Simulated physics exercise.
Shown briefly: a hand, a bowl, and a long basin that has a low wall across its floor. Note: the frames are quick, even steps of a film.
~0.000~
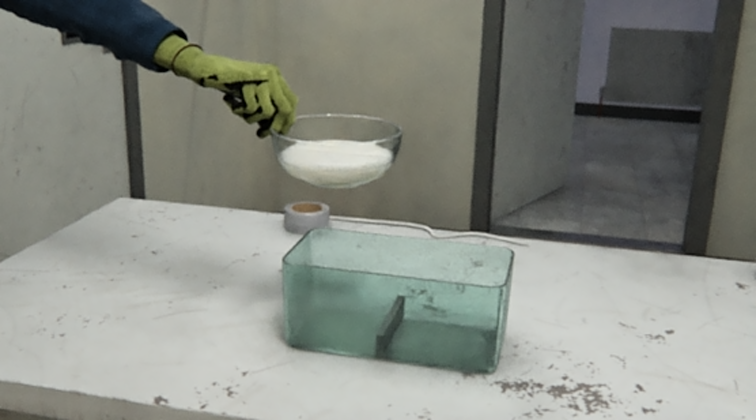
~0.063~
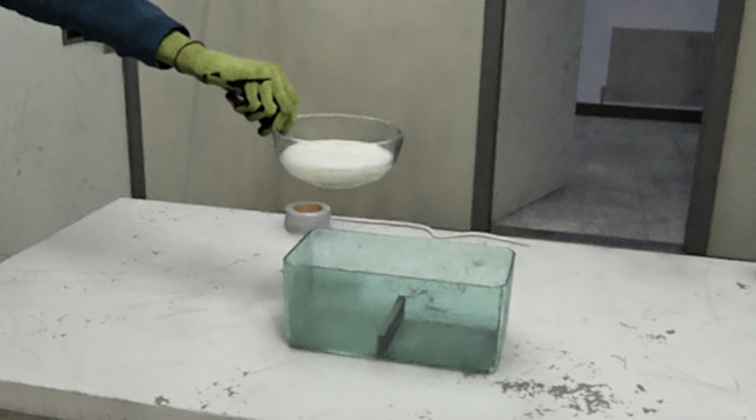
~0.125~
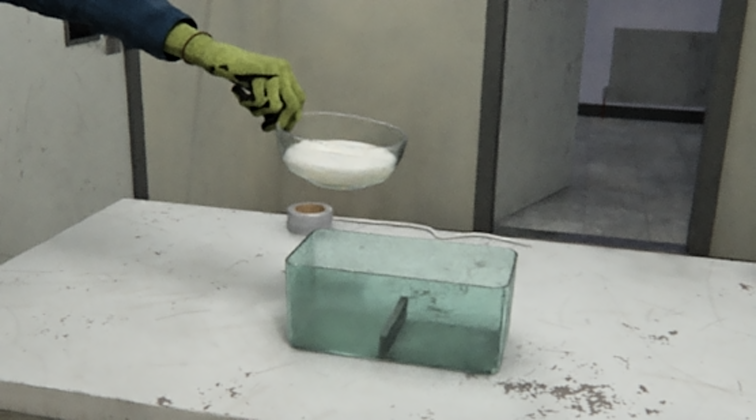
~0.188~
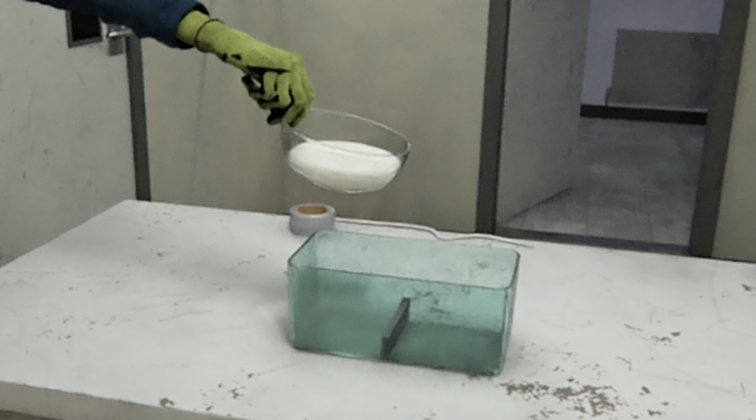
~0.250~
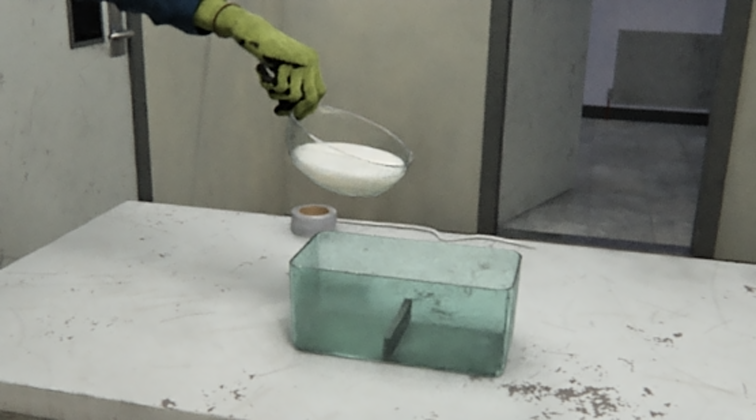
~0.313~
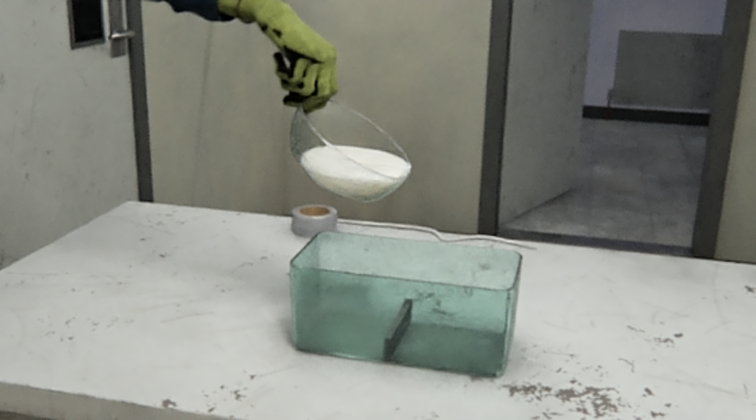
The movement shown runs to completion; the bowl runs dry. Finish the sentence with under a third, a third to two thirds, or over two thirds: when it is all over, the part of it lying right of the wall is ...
... over two thirds.
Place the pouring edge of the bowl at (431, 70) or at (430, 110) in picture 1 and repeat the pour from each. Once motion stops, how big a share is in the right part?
First place gives some 85 %, second place some 85 %.
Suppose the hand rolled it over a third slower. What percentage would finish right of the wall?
Something like 90 percent.
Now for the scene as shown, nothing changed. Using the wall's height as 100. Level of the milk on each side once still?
The left side sits at 10 per cent and the right side at 60.
A moment on, the bowl is tipped on its side and 23 per cent is still to pour, 0 is left of the wall and 43 right of it.
Next, the bowl is tipped on its side and 4 per cent is still to pour, 15 is left of the wall and 75 right of it.
Then the bowl is tipped on its side and 0 per cent is still to pour, 17 is left of the wall and 82 right of it.
Later the bowl is tipped on its side and 0 per cent is still to pour, 17 is left of the wall and 82 right of it.
Finally, 17 per cent lies left of the wall, 82 right of it and 1 outside.
